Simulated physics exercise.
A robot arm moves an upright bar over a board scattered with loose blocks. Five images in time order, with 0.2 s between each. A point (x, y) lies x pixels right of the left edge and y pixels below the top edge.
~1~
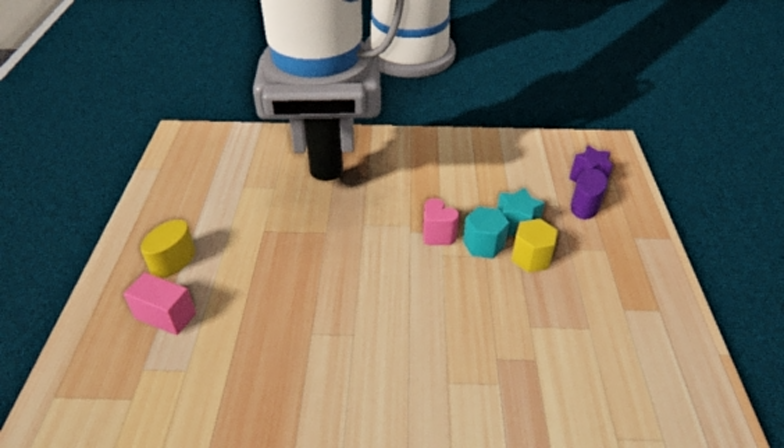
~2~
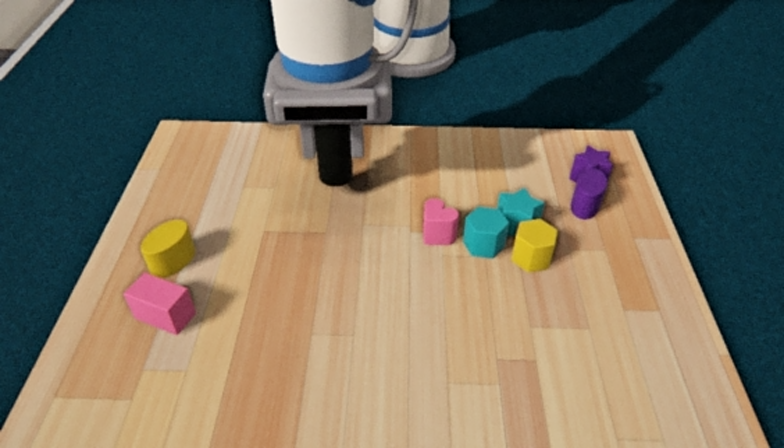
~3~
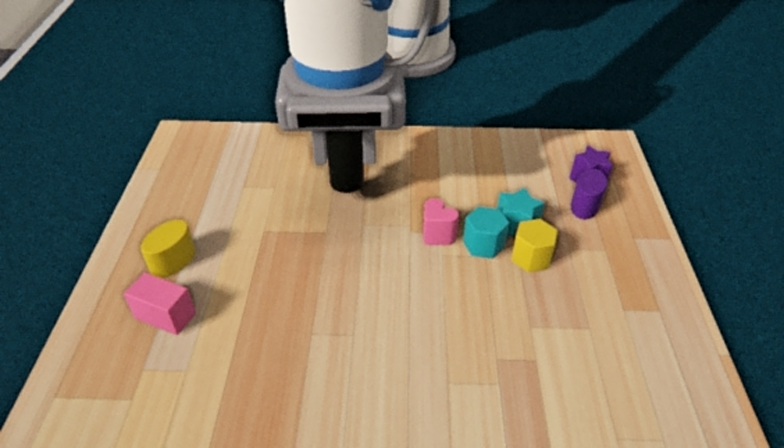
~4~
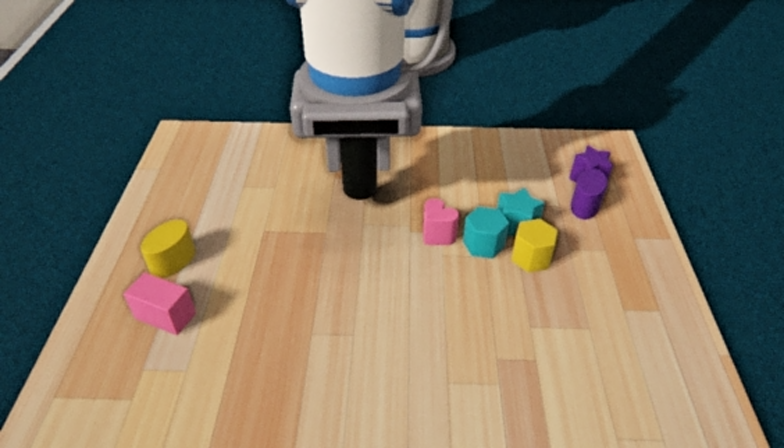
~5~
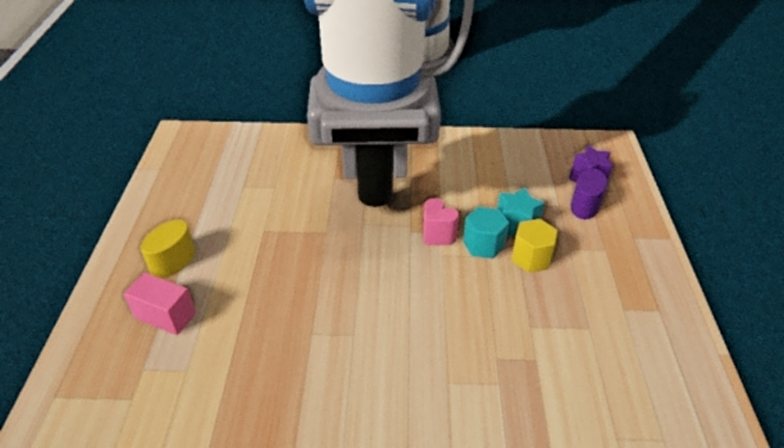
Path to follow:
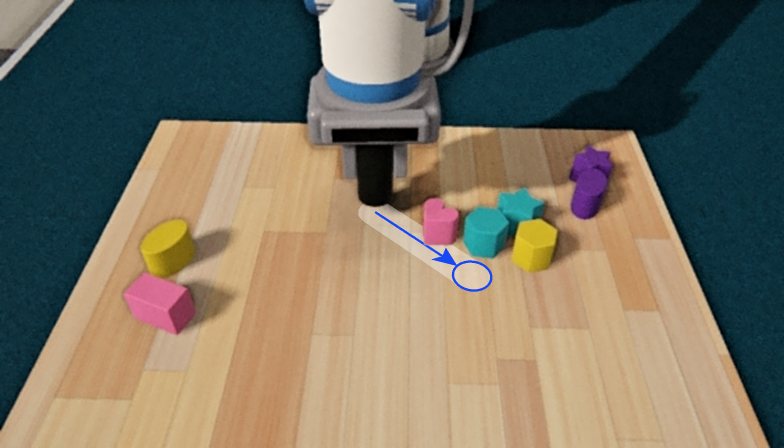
Robot arm sliding an upright black bar rightward and slightly forward over a wooden board, the scattered colourful blocks staying still.
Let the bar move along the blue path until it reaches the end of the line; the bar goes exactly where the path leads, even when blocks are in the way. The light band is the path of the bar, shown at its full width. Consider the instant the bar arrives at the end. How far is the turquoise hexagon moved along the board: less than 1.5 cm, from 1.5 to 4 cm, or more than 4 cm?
I reckon it covers more than 4 cm.
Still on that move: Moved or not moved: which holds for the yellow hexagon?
At the moment the path ends, the yellow hexagon no longer stands where it did.
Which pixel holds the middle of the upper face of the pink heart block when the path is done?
The middle of its upper face should be somewhere near (510, 248).
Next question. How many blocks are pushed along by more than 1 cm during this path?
It moves three or more blocks.
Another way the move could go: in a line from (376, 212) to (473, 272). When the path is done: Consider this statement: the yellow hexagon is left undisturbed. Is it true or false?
The claim does not hold.
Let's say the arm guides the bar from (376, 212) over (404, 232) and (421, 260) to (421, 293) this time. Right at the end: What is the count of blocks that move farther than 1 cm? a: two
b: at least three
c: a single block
c - a single block.
The drawn path runs in a line from (376, 212) to (472, 276).
The first path, step by step. One third of the way, bar (407, 216); nothing pushed yet.
Two thirds of the way, bar (440, 237); pink heart block (475, 229); turquoise hexagon (514, 232), turned 35° anticlockwise; turquoise star block (524, 201); yellow hexagon (553, 234), turned 15° anticlockwise.
At the end, bar (475, 259); pink heart block (510, 248), turned 15° anticlockwise; turquoise hexagon (547, 240), turned 55° anticlockwise; turquoise star block (524, 201); yellow hexagon (582, 232), turned 35° anticlockwise.
